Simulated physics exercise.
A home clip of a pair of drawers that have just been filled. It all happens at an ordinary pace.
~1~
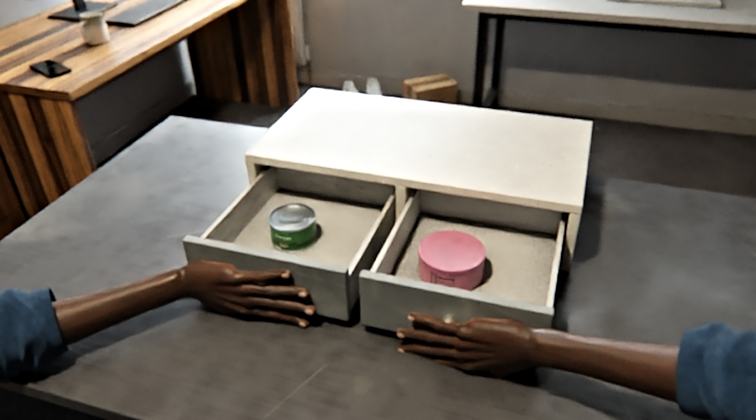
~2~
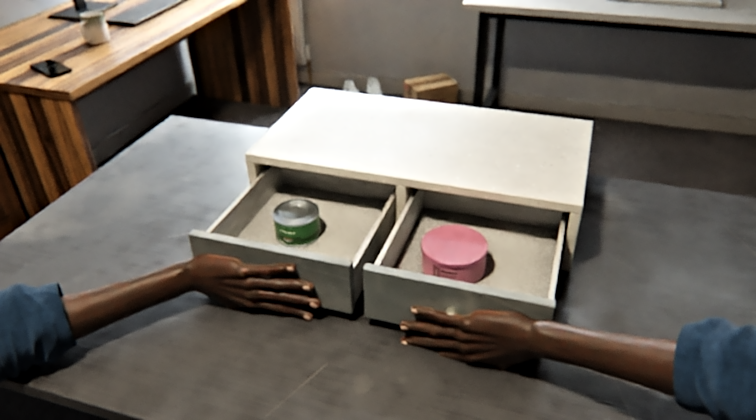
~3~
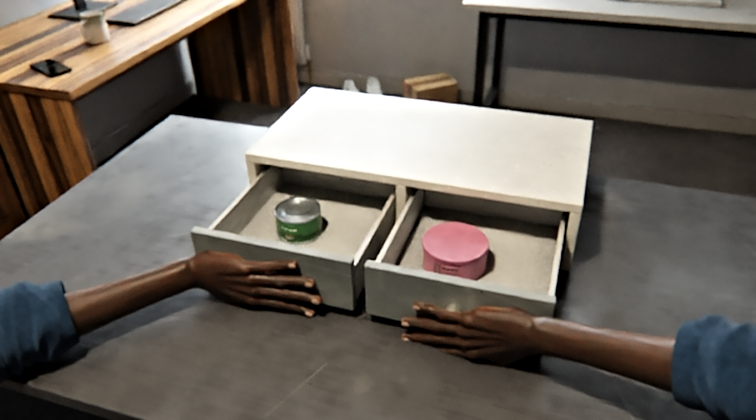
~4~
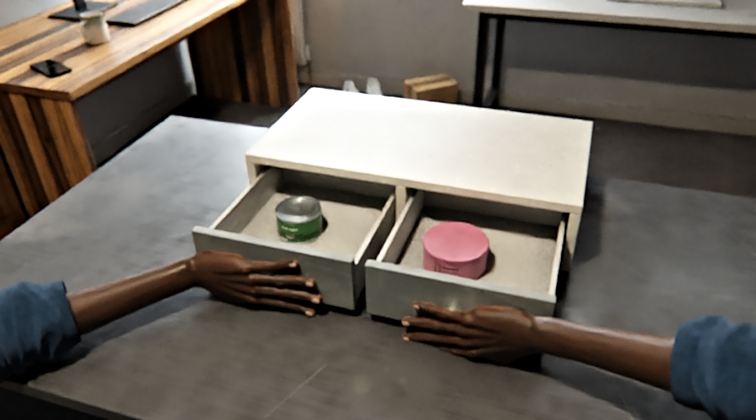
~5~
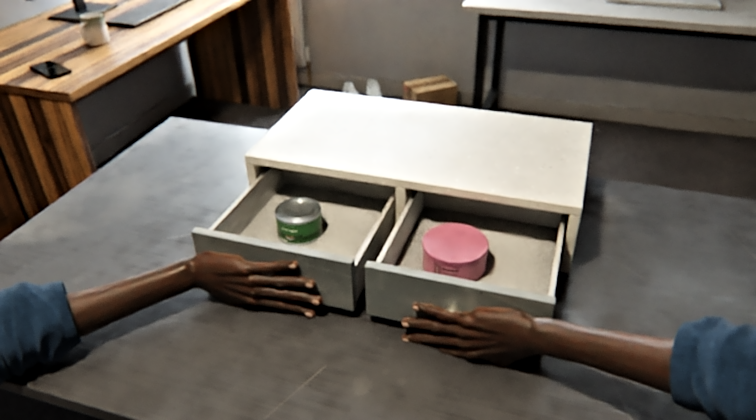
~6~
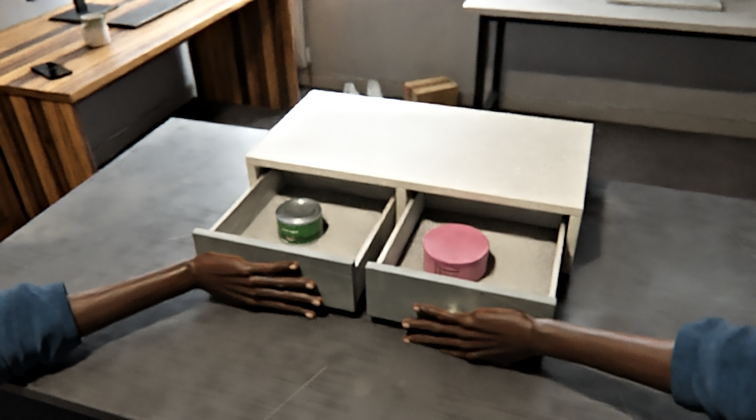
The footage shows two hands resting against the fronts of two open drawers, a green tin in the left and a pink tub in the right, nudging both slightly inward before staying almost still with the drawers wide open.
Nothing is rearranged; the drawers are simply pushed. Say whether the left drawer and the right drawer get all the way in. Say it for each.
Outcome: The left drawer shuts flush; the right drawer shuts flush.
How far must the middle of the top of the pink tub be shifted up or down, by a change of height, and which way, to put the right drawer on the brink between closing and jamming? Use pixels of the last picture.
A shift of 20 pixels, going up.
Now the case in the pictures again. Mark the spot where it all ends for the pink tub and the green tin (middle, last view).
The pink tub at (481, 187), the green tin at (344, 163).
Then, 0.42 s on from there, left drawer about half in; right drawer about half in.
In the end, the left drawer goes all the way in; the right drawer goes all the way in.
